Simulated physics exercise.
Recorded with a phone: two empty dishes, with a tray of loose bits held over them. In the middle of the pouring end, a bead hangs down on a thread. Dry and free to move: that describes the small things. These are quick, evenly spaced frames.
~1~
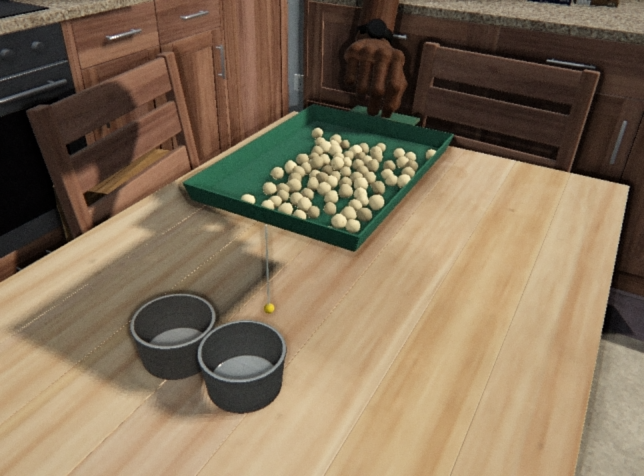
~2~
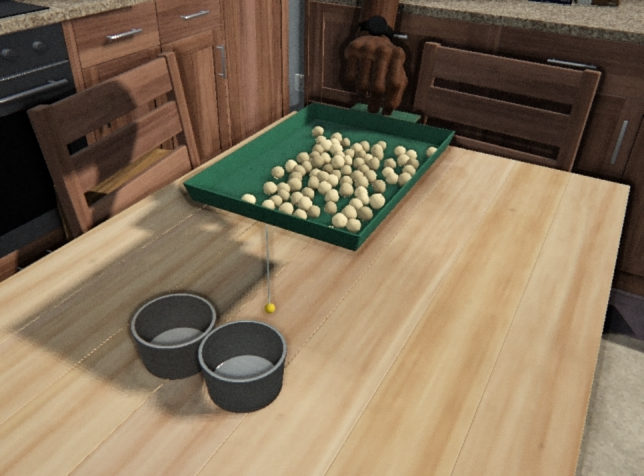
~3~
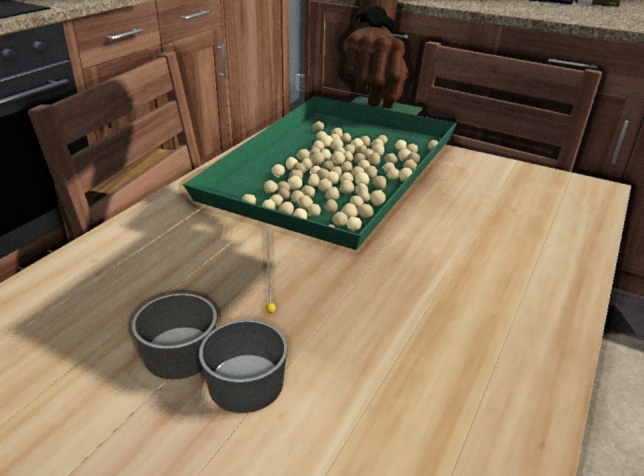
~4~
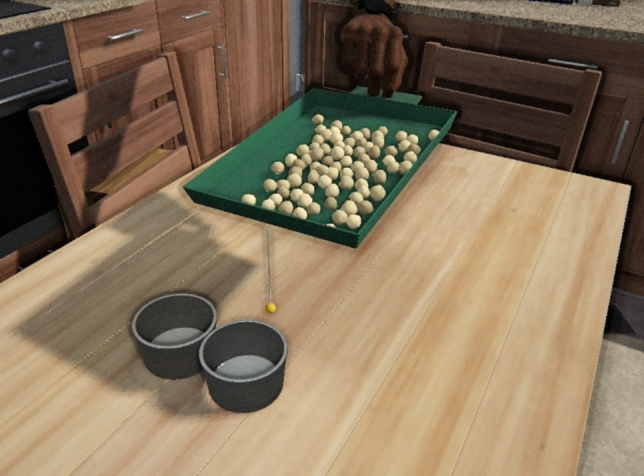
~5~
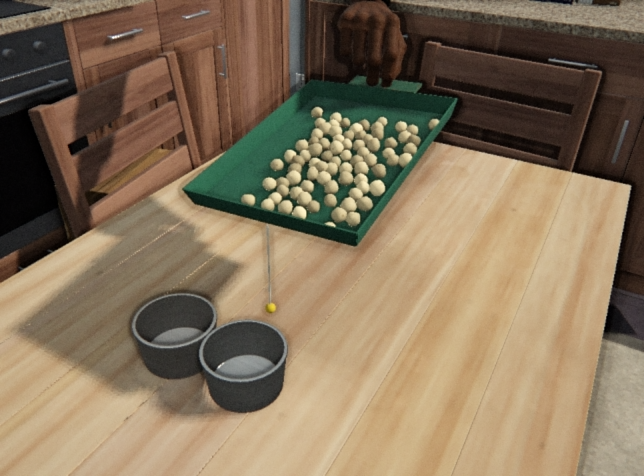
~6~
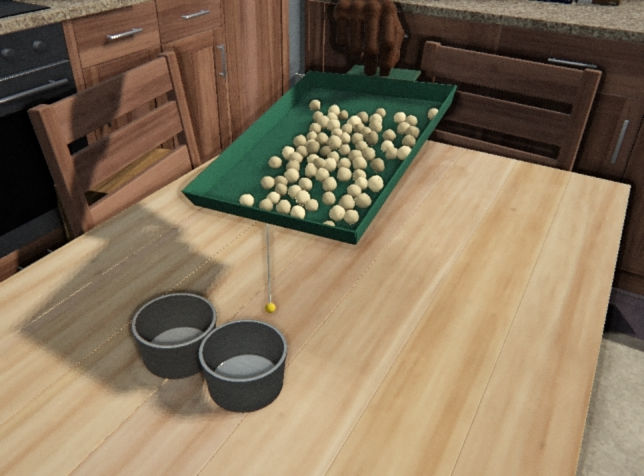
On a wooden kitchen table, a hand slowly raises the far end of a green tray.
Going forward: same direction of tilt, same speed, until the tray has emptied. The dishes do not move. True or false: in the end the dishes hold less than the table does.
False.
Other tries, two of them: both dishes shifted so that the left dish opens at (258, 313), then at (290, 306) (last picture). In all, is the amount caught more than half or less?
First try: A minority; second try: A minority.
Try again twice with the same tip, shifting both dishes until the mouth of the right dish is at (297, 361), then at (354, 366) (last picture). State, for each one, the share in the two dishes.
Trial 1: 40 percent; trial 2: 0 percent.
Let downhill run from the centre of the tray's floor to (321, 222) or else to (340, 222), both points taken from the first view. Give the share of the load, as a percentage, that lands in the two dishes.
In order: About 10, then 0 percent.
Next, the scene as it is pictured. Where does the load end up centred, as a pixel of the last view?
Last view, centre at rest - approx. (185, 343).
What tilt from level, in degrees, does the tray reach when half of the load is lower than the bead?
About 100 degrees.
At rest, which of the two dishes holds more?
That's going to be the left-positioned one.
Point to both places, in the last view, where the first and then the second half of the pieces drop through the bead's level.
The opening part goes through (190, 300); what follows goes through (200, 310).
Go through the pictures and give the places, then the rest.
The first frame shows corners of the pouring end at (190, 182) and (356, 232), level; middle of the load at (335, 177), macadamia nuts; left dish at (148, 358); right dish at (218, 391); bead on its thread at (269, 309).
The second frame shows corners of the pouring end at (191, 182) and (356, 231), level; middle of the load at (336, 175).
The third frame shows corners of the pouring end at (191, 183) and (356, 231), tipped barely, lowest at the left corner; middle of the load at (336, 172).
The fourth frame shows corners of the pouring end at (190, 185) and (356, 229), tipped a little, lowest at the left corner; middle of the load at (336, 167).
The fifth frame shows corners of the pouring end at (190, 187) and (354, 228), tipped a little, lowest at the left corner; middle of the load at (335, 162).
The sixth frame shows corners of the pouring end at (189, 189) and (353, 227), tipped a little, lowest at the left corner; middle of the load at (333, 158); left dish at (150, 357); right dish at (219, 390).
Soon after the last picture, tray tipped steeply; all on the tray.
A little later, tray tipped right over; about a third on the tray; a small part in the right dish; about a quarter in the left dish; about a third in the air.
Later still, tray tipped past a quarter turn; about a quarter in the right dish; about half in the left dish; about a quarter outside both.
At rest, tray tipped past a quarter turn; about a quarter in the right dish; about half in the left dish; about a quarter outside both.
